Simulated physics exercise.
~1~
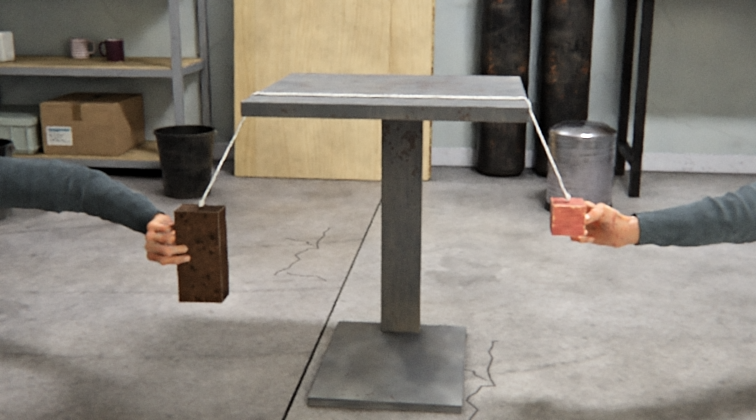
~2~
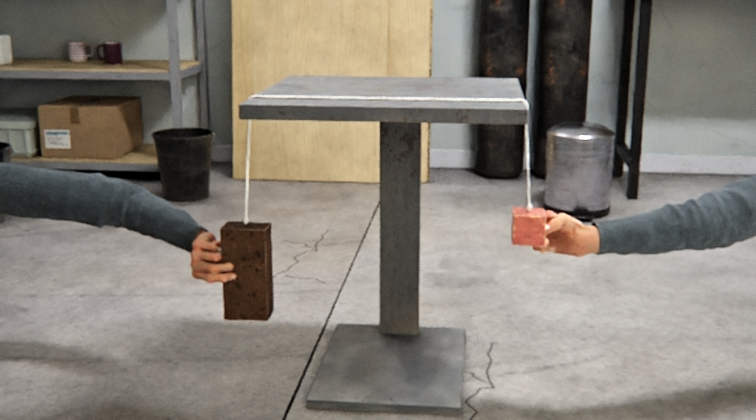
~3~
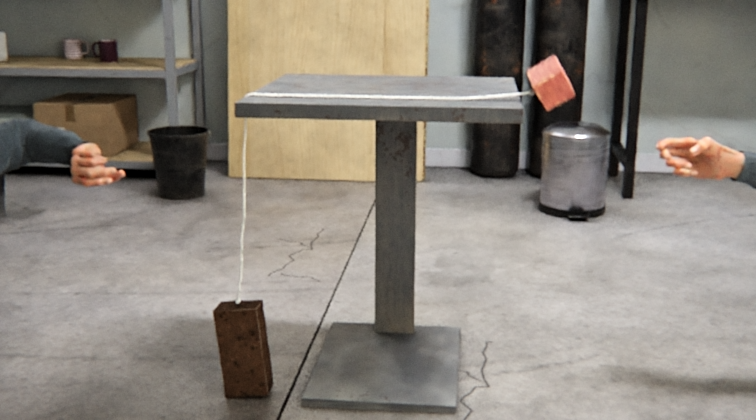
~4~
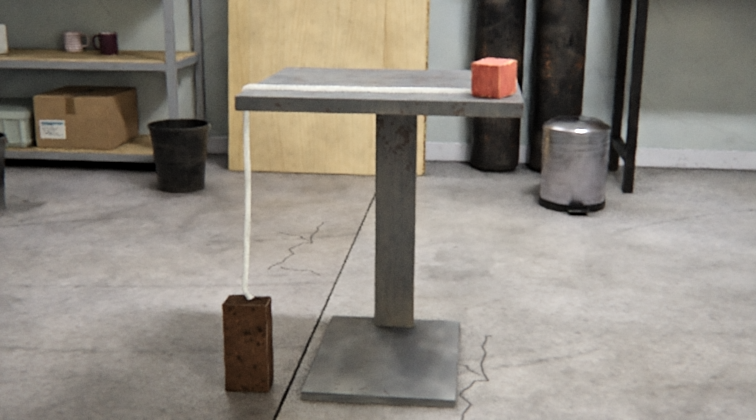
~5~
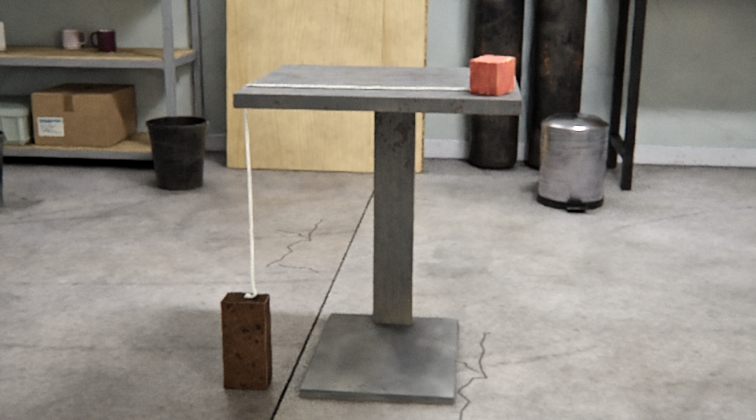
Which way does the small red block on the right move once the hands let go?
It moves up, ending on top of the table near the right edge.
